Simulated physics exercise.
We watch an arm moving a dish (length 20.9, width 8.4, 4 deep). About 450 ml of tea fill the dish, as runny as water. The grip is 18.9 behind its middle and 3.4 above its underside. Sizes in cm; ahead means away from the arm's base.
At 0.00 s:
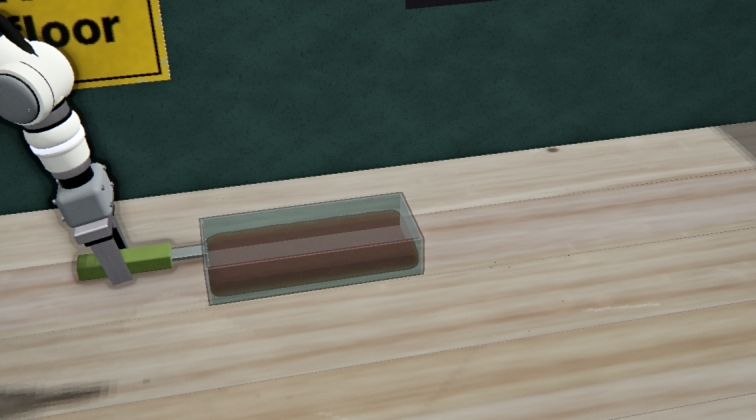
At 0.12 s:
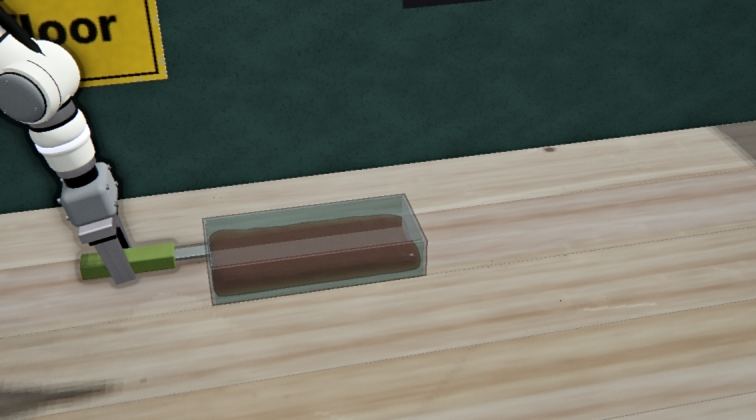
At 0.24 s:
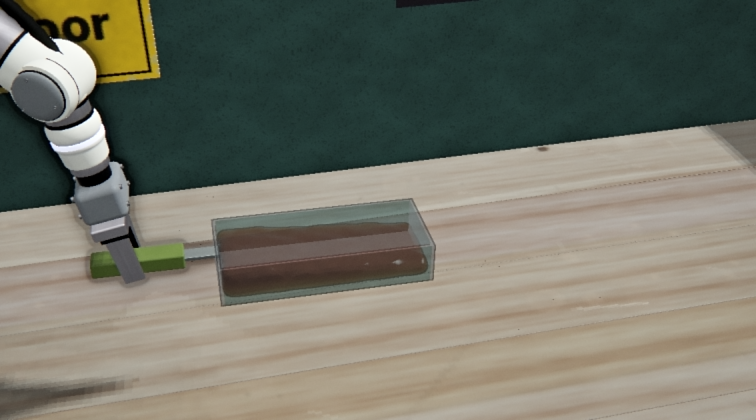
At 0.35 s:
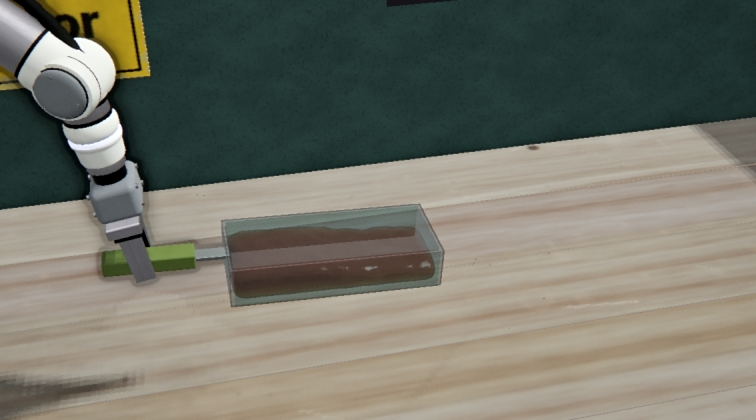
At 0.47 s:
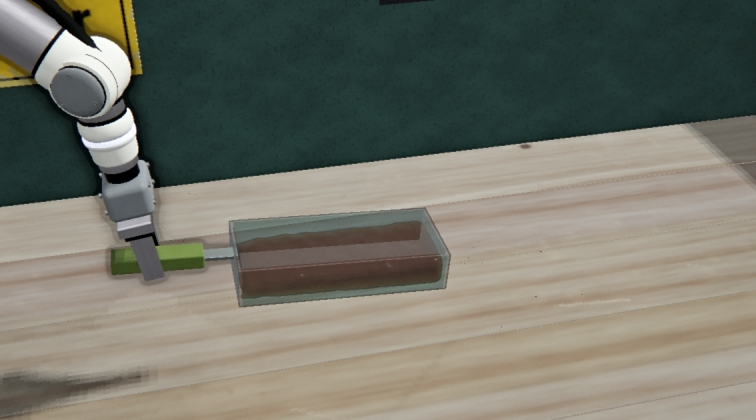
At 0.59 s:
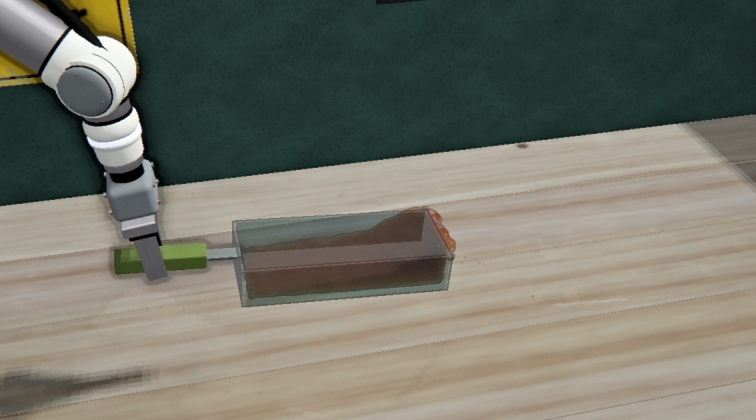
The footage shows a robotic arm gripping a green handle and moving a clear rectangular dish of brown liquid slightly rightward across a wooden surface, as the liquid shifts inside and then rises over the dish's right edge.
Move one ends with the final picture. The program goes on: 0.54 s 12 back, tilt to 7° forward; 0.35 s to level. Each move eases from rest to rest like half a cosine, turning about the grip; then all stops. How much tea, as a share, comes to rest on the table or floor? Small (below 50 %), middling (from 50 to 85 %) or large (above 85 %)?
A small share, below 50 %, ends on the table or floor.
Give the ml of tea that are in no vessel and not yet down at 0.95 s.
Some 35 ml.
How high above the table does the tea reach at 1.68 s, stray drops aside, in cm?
Up to some 16 cm.
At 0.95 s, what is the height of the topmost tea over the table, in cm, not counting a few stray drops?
Up to some 13 cm.
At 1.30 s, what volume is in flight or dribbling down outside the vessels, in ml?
Some 0 ml.
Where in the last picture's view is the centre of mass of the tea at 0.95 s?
Near (310, 273).
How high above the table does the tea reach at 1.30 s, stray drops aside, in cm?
About 15 cm.
By 0.95 s, tilted 6° forward, liquid up to 16 above the table; 330 ml in the dish, 85 ml on the table or floor, 35 ml in the air or running down outside.
By 1.30 s, tilted 4° forward, liquid up to 16 above the table; 330 ml in the dish, 125 ml on the table or floor.
By 1.68 s, level, liquid up to 17 above the table; 330 ml in the dish, 125 ml on the table or floor.
By 2.48 s, level, liquid up to 15 above the table; 330 ml in the dish, 125 ml on the table or floor.
Final state, 330 ml in the dish, 125 ml on the table or floor. That is 27 % on the table or floor.
